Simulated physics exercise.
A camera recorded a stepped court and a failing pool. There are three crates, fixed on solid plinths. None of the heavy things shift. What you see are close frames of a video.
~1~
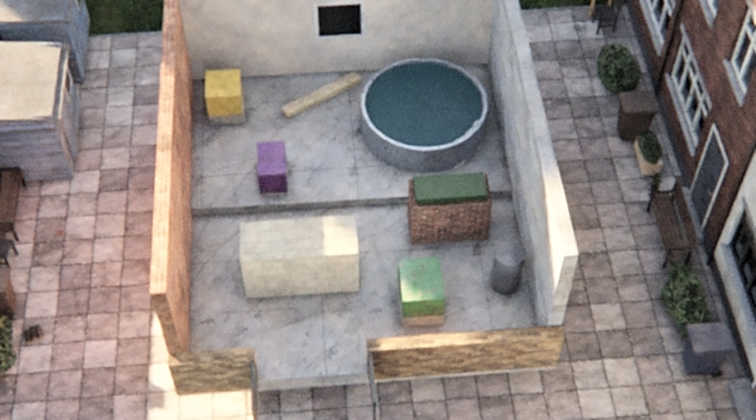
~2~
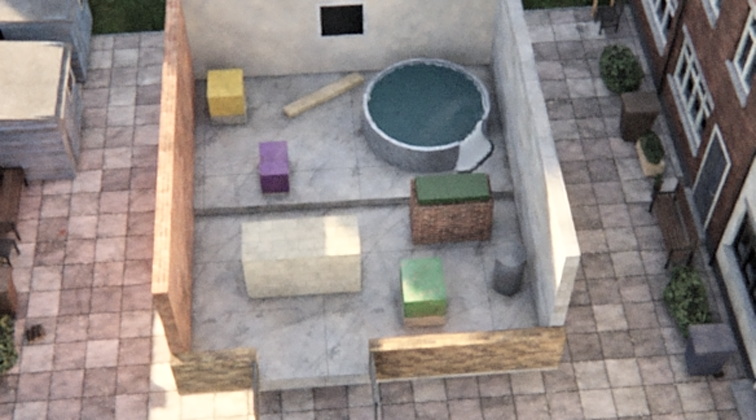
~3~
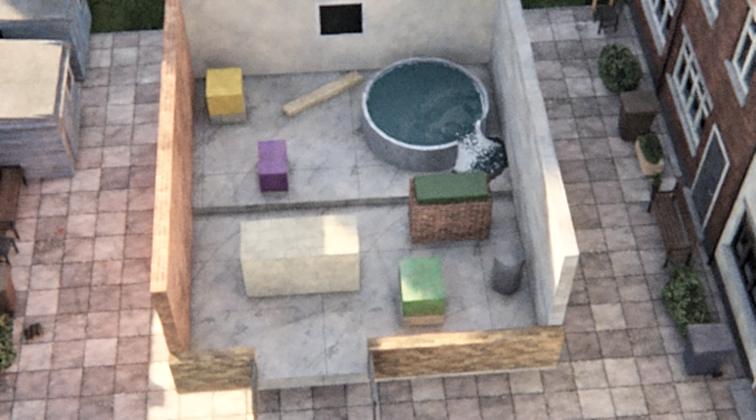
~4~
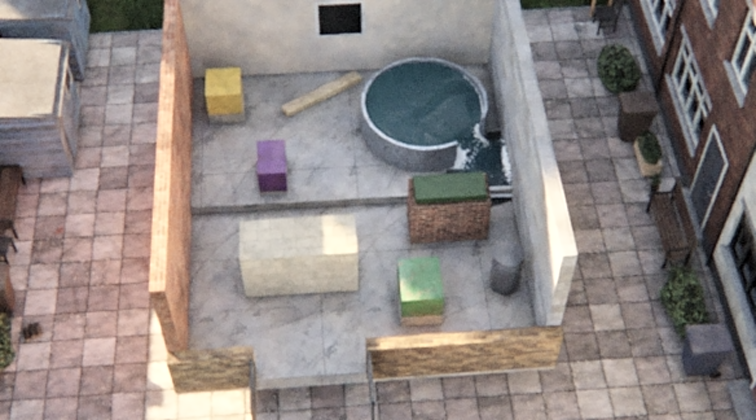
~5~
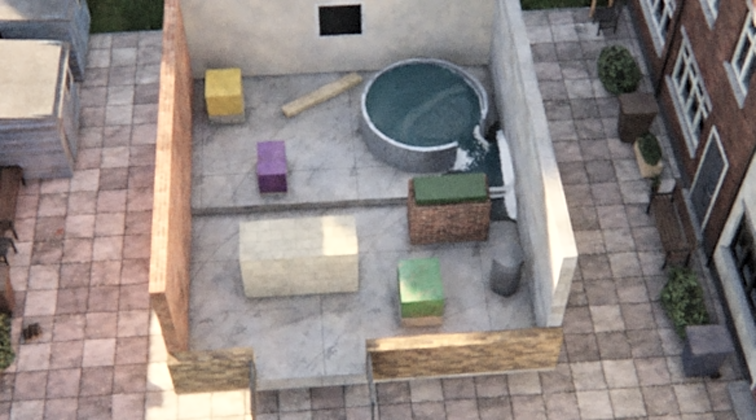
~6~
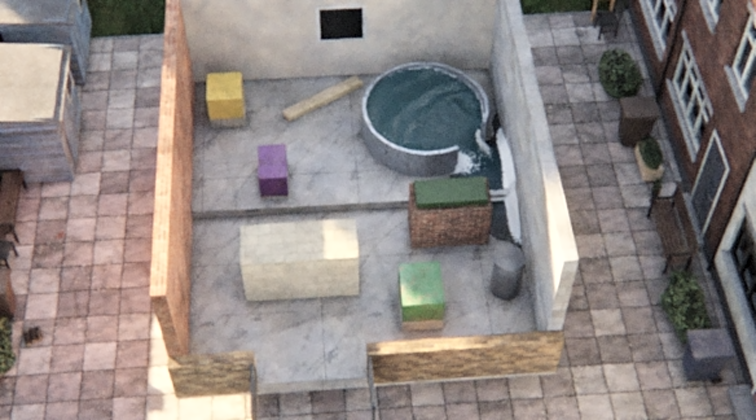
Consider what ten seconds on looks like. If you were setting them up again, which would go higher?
Purple crate: Untouched. Yellow crate: Untouched. Green crate: Untouched.
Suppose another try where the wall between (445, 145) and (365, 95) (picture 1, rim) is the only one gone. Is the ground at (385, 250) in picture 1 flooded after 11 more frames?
At that place: Covered.
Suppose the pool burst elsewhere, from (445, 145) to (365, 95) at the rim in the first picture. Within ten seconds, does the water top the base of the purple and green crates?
My take: The purple one gets flooded, while the green one stays clear.
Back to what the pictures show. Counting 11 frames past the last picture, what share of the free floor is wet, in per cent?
Close to 20 in a hundred, I think.
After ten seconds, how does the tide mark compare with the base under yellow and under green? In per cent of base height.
Around 10 in a hundred for the first and 80 in a hundred for the second.
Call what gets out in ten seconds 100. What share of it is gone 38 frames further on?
Near 15 in a hundred, I reckon.
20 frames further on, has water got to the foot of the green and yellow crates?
By then the green crate has been hit and the yellow crate has stayed dry.
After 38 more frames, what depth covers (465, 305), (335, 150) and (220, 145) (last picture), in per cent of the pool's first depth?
Respectively 16, 2 and 0 per cent.
A moment on, water covers 15 % of the floor; the purple crate not reached, the yellow crate not reached, the green crate not reached.
Next, water covers 20 % of the floor; the purple crate not reached, the yellow crate not reached, the green crate water round its plinth.
Then, water covers 40 % of the floor; the purple crate not reached, the yellow crate not reached, the green crate water round its plinth.
Later, water covers 70 % of the floor; the purple crate not reached, the yellow crate water round its plinth, the green crate water round its plinth.
In the end, water covers 80 % of the floor; the purple crate stayed above the water, the yellow crate stayed above the water, the green crate stayed above the water.
